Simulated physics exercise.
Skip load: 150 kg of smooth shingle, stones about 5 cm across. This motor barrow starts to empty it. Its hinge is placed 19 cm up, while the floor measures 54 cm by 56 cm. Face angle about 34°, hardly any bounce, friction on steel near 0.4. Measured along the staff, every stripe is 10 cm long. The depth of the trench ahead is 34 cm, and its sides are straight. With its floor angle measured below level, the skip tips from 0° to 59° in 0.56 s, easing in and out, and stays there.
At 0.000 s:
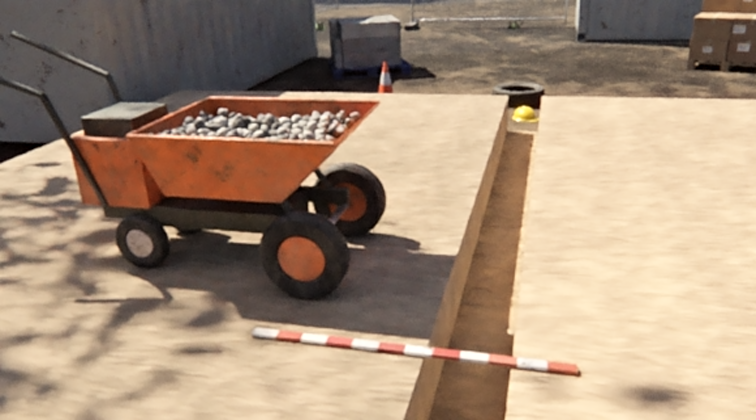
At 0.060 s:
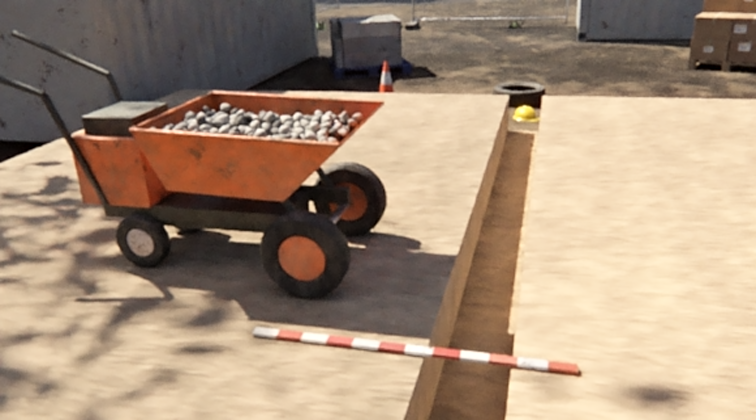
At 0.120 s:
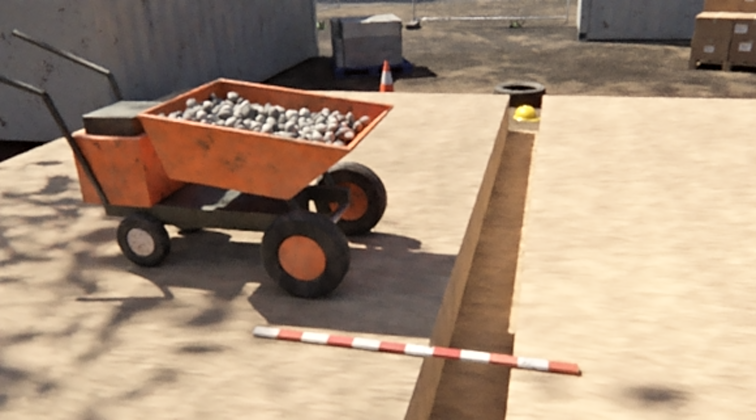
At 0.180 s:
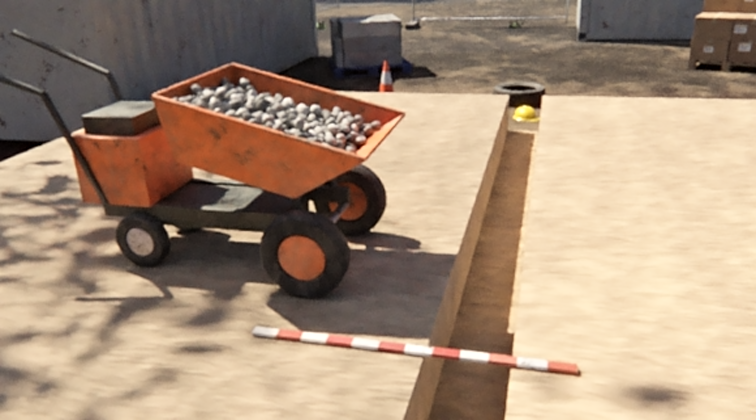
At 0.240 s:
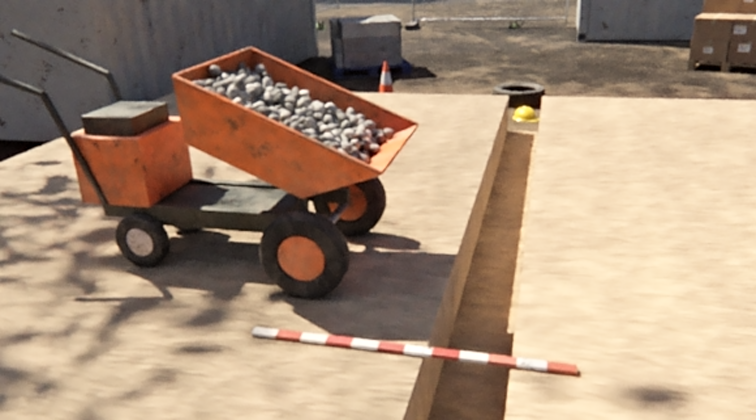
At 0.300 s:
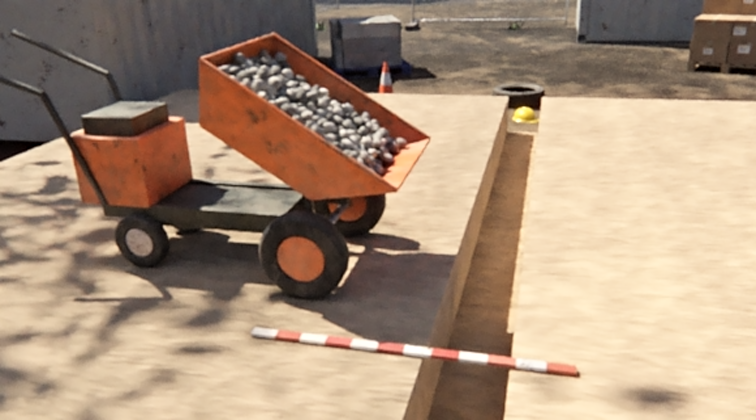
The orange skip of a motor barrow, loaded with grey stones, starts out level beside a narrow trench, a red-and-white staff lying across the trench in front. Its rear end rises slowly, then more quickly, tilting the skip steeply down to the right while the stones shift toward the lowered lip and the wheels stay put.
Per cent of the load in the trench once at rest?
About 64 %.
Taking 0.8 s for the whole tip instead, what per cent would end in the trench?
Trench share: Approx. 80%.
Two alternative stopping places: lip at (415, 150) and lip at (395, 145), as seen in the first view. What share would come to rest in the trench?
I'd expect close to 10 per cent at the first and 25 per cent at the second.
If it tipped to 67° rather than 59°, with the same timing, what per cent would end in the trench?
The trench would hold about 60% of it.
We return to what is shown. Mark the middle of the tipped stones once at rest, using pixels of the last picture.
About (503, 319).
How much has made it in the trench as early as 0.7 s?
Some 15 per cent.
After 0.4 s the floor is at 50°; 100 % in the skip; the foremost stones are at (409, 190).
After 0.7 s the floor is at 59°; 86 % in the skip, 1 % short of the trench, 13 % in the trench; the foremost stones are at (500, 234).
After 1.0 s the floor is at 59°; 26 % in the skip, 1 % short of the trench, 41 % in the trench, 33 % past the trench; the foremost stones are at (675, 293).
After 3.0 s the floor is at 59°; 0 % in the skip, 64 % in the trench, 36 % past the trench; the foremost stones are past the picture's edge.
